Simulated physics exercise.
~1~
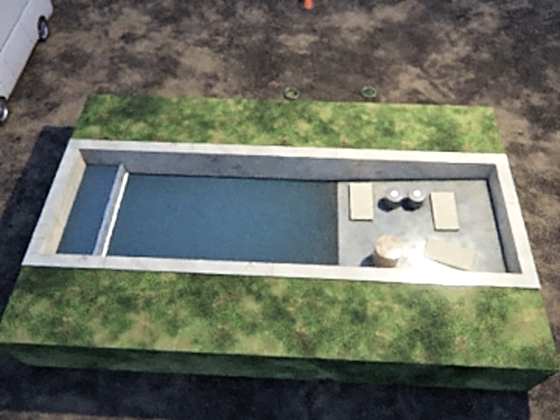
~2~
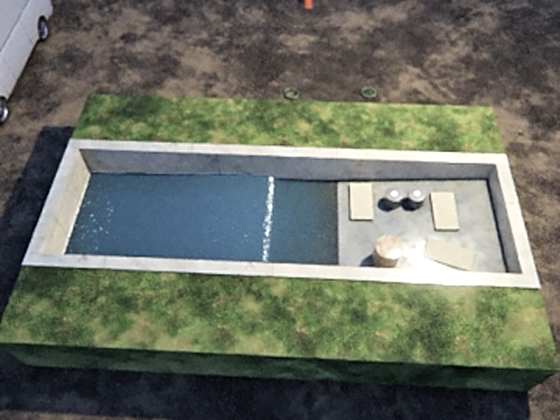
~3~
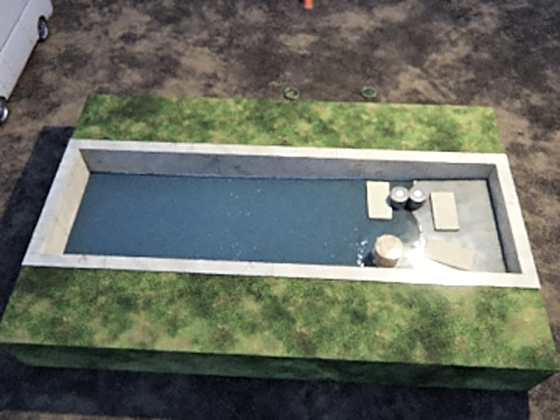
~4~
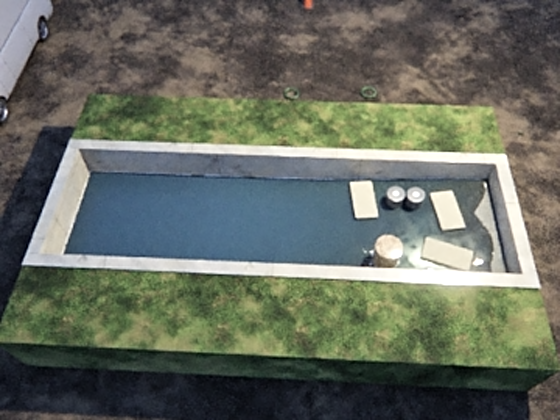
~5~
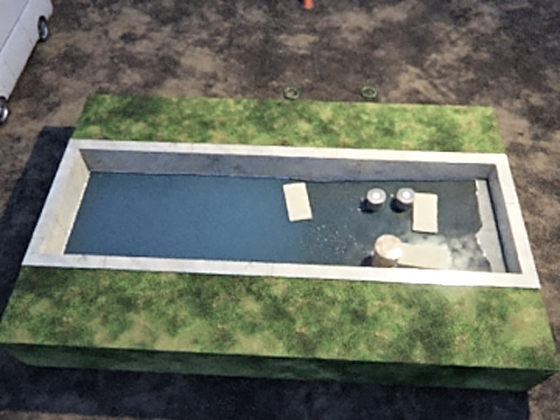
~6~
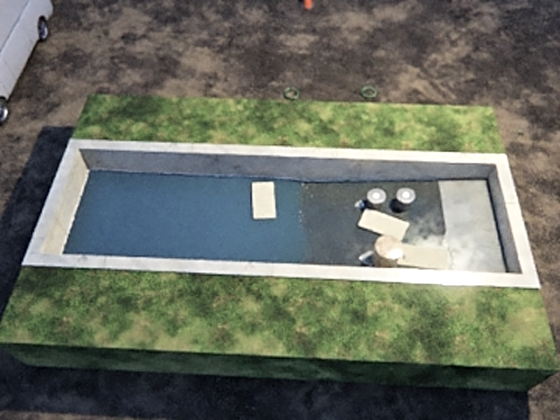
The footage shows a concrete-walled ramp set in grass, where water surges rightward from behind a barrier and spreads around pale slabs and round tubs. As it draws back, several objects drift left, one slab ending over the deeper water while the right end lies exposed.
